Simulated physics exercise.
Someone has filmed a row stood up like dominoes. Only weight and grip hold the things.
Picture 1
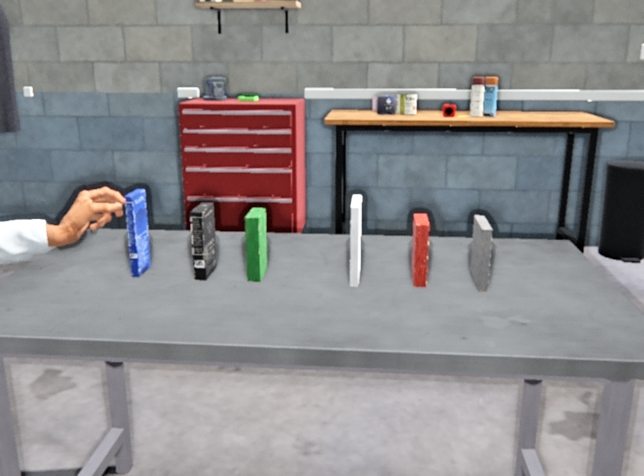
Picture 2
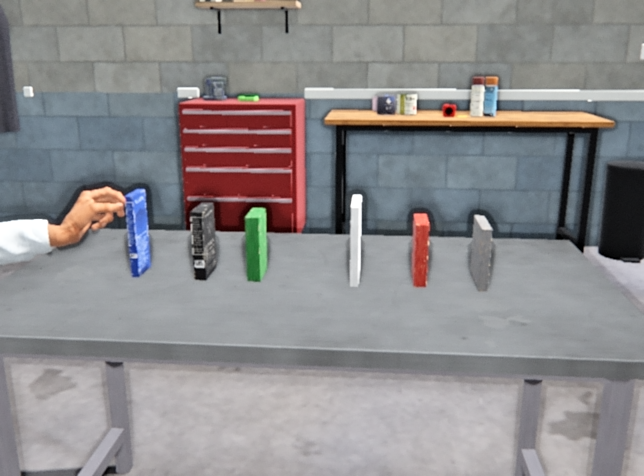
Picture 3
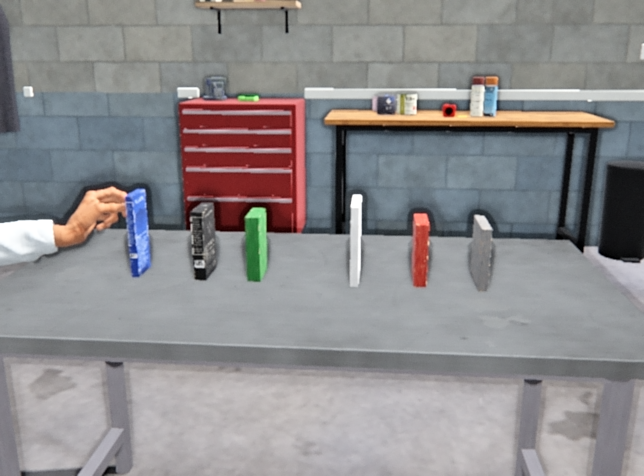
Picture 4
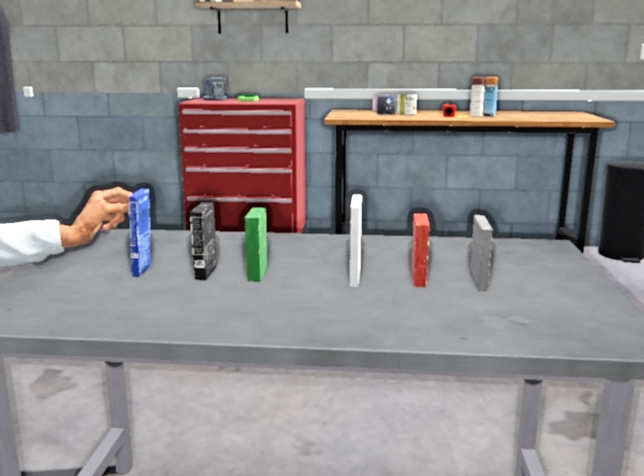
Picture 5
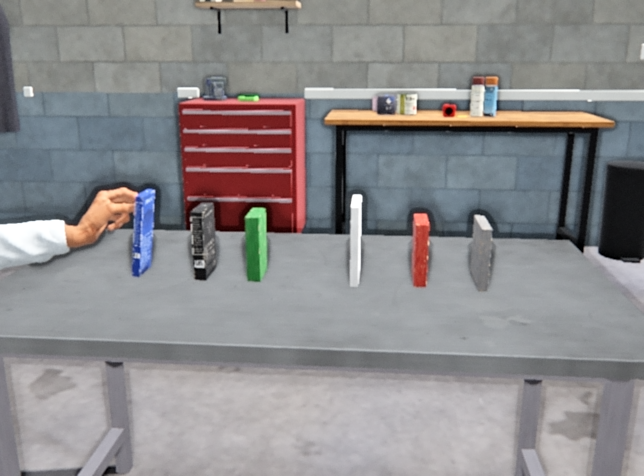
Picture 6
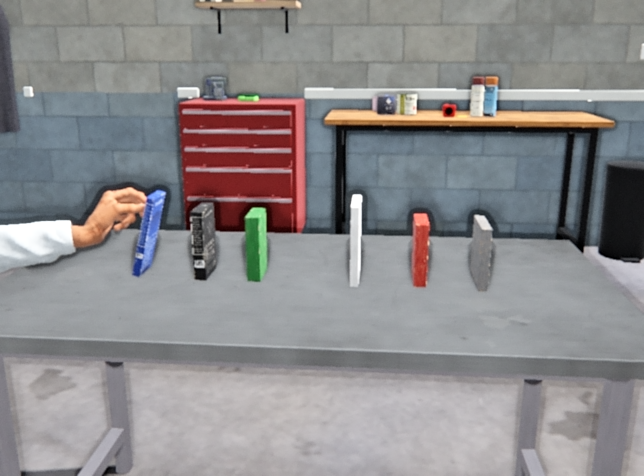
A blue packet at the left end of a spaced-out row of upright blocks on a gray table tilted slightly to the right as a hand pushed its top, while the others stood still.
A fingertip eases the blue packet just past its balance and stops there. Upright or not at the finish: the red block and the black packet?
The red block keeps standing; the black packet topples.
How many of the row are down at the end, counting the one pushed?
In all, 3.
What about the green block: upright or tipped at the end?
The green block falls over.
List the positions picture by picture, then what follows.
The first picture shows red block (420, 250); black packet (204, 241).
The second picture shows green block (257, 244); white board (356, 241).
The third picture shows green block (257, 244); white board (356, 241).
The fourth picture shows blue packet 3° over; green block (257, 244); white board (356, 241).
The fifth picture shows blue packet 7° over; green block (257, 244); white board (356, 241).
The sixth picture shows blue packet 15° over; red block (420, 250); black packet (204, 241).
Then, 0.30 s after the last picture, blue packet 65° over; black packet tipped 31° from how it was near (223, 243).
Then, 0.50 s after the last picture, blue packet 76° over; black packet tipped 62° from how it was near (240, 254); green block tipped 43° from how it was.
Then, 0.60 s after the last picture, blue packet 79° over; black packet tipped 75° from how it was near (247, 261); green block on its side.
Then, 1.70 s after the last picture, blue packet 79° over; black packet on its side near (248, 261); green block on its side.
At rest, tipped over on the table, black packet and green block; the other 2 in place. Seen from the same camera at the end, red block near (420, 250), black packet near (248, 261).
